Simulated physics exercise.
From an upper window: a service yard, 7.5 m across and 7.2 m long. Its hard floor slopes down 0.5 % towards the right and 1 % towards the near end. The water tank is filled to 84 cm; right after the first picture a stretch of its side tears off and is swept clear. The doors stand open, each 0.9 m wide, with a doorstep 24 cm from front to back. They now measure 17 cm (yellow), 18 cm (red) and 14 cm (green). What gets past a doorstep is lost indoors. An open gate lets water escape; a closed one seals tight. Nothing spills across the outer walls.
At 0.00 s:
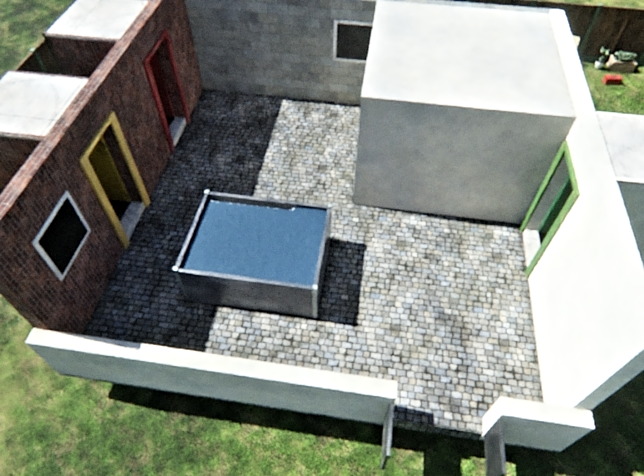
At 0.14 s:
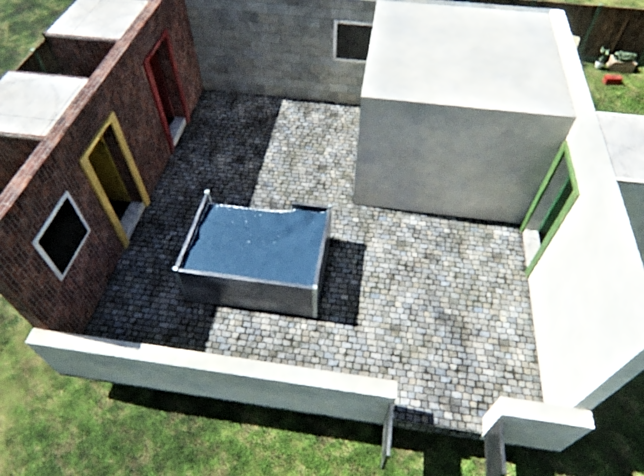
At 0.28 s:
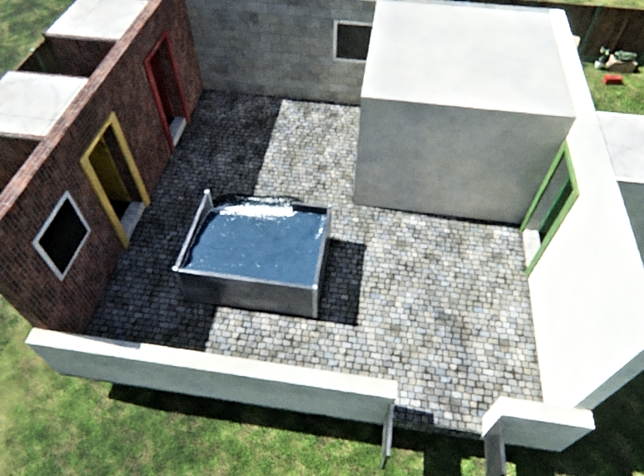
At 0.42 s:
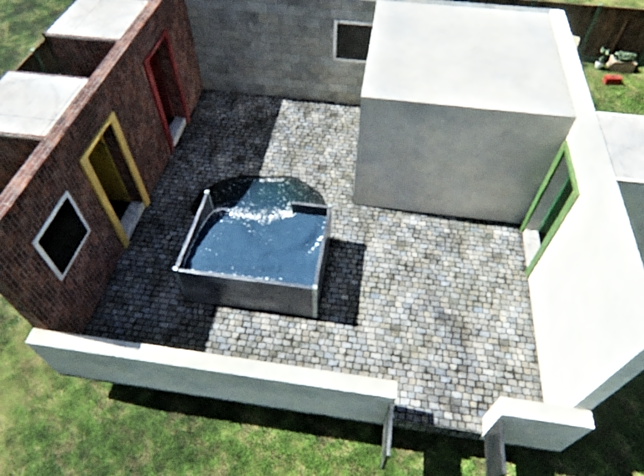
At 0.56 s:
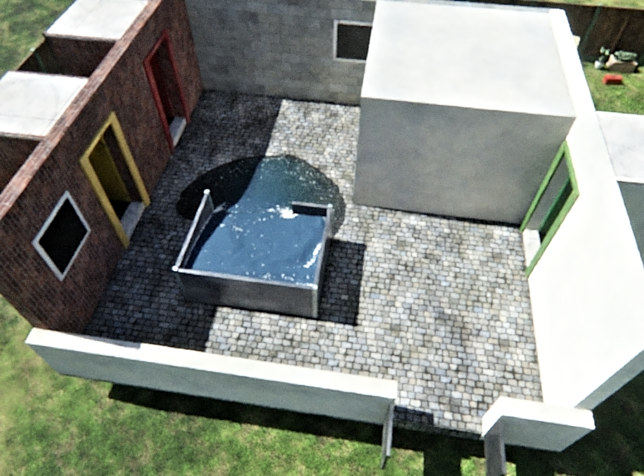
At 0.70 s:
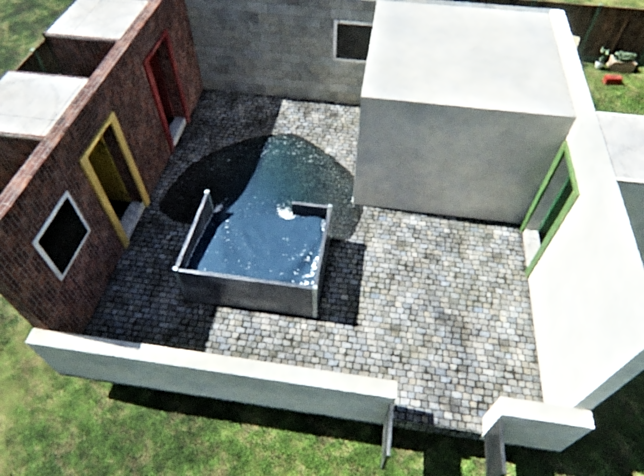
Water pours from the broken far side of the tank and spreads across the paved yard.
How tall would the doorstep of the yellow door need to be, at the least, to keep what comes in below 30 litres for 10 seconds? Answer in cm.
Some 8 cm above the ground.
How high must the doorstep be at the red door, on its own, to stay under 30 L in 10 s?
About 15 cm at red.
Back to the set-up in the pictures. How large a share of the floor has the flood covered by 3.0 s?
About 40 per cent.
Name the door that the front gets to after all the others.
The green one.
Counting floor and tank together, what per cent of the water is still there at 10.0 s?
About 98 per cent.
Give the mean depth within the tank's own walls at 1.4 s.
Roughly 44 cm on average.
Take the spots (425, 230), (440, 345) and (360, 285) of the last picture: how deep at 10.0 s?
About 2, 4 and 2 cm.
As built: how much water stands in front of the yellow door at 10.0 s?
Some 6.5 cm.
After 1.4 s water covers 40 % of the floor, deepest (38 cm) near (249, 226); it has not reached the yellow door.
After 3.0 s water covers 40 % of the floor, deepest (36 cm) near (273, 100); 2 cm at the yellow door, 0 litres in over its 17 cm doorstep.
After 10.0 s water covers 95 % of the floor, deepest (16 cm) near (276, 229); 6 cm at the yellow door, 0 litres in over its 17 cm doorstep.
At the yellow door as built, the water arrived by 1.6 s and peaked near 14 cm at 7.2 s.
With a doorstep of 6.5 cm, 46 litres would have come in within the 10 s; with 9 cm, 20 litres. So under 30 litres takes about 8 cm.
